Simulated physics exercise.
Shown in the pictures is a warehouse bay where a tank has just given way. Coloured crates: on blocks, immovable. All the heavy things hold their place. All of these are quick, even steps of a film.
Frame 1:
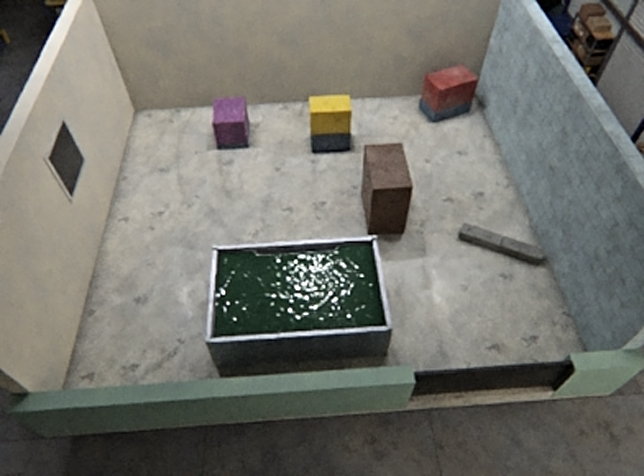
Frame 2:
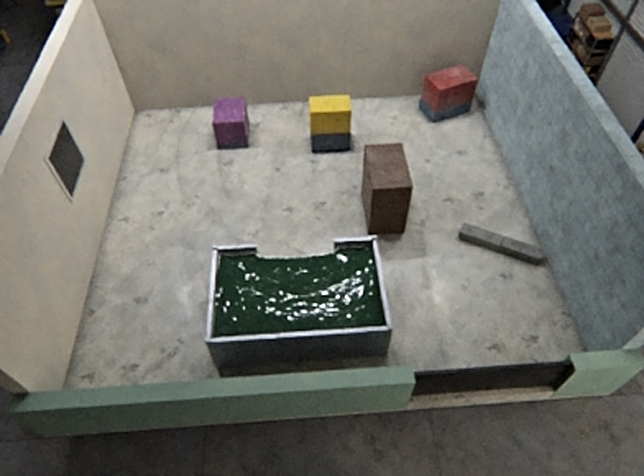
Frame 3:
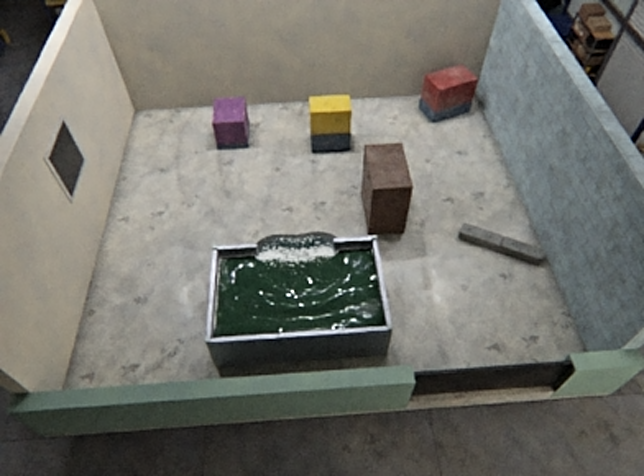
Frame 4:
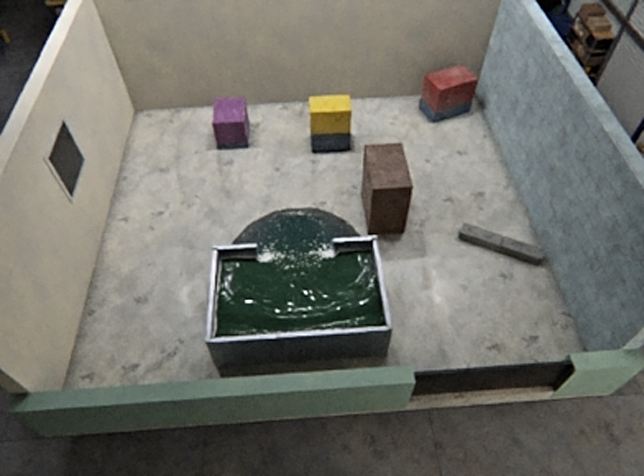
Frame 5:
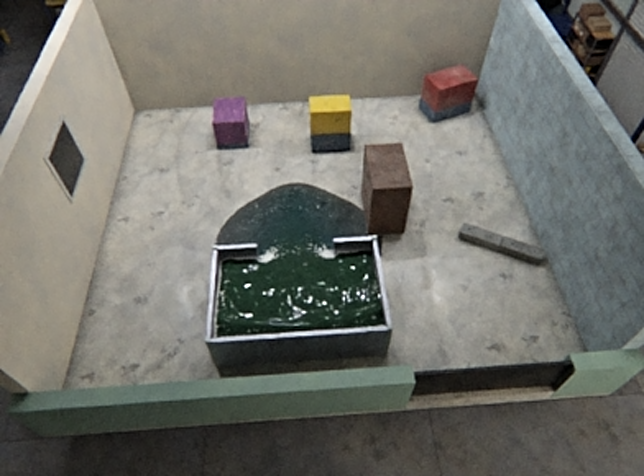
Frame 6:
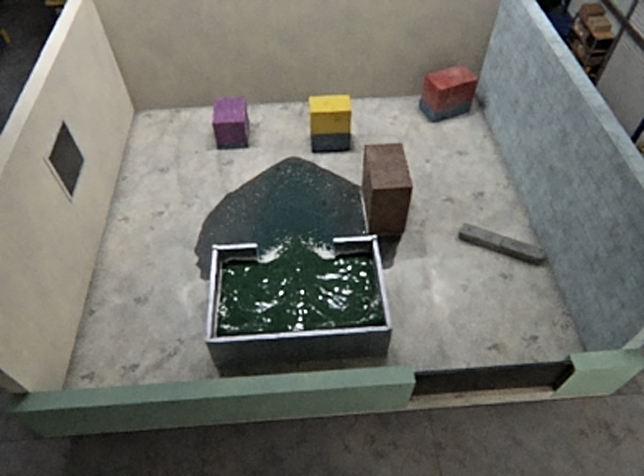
Dark green water sloshing in an open tank, then pouring through a gap in its far side and spreading across the grey floor.
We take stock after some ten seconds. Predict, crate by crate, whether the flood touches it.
My prediction: The red crate remains untouched; the purple crate is touched; the yellow crate remains untouched.
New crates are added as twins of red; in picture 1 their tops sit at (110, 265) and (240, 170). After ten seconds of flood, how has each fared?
Going in order, the first stays untouched and the second does get wet.
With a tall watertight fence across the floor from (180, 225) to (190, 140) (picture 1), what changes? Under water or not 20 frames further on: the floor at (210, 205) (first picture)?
I'd call it watered.
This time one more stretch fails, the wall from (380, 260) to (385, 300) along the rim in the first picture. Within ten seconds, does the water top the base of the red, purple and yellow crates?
My guess is red crate remains untouched, purple crate remains untouched, and yellow crate remains untouched.
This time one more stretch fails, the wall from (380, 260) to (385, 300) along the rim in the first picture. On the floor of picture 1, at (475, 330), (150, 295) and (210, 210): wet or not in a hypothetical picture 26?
Spot one: Reached by the flood. Spot two: Spared by the leak. Spot three: Spared by the leak.
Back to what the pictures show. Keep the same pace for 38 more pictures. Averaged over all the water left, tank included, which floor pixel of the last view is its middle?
The balance point is around (295, 182).
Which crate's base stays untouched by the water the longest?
That's the red one.
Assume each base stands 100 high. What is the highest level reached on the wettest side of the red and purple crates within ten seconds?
Respectively 70 % and 200 %.
A moment on, water covers 30 % of the floor; the red crate not reached, the purple crate water round its plinth, the yellow crate water round its plinth.
Next, water covers 45 % of the floor; the red crate water round its plinth, the purple crate water round its plinth, the yellow crate water round its plinth.
Then, water covers 50 % of the floor; the red crate water round its plinth, the purple crate water round its plinth, the yellow crate water round its plinth.
Later, water covers 65 % of the floor; the red crate water round its plinth, the purple crate water round its plinth, the yellow crate water round its plinth.
In the end, water covers 90 % of the floor; the red crate stayed above the water, the purple crate was topped, the yellow crate stayed above the water.
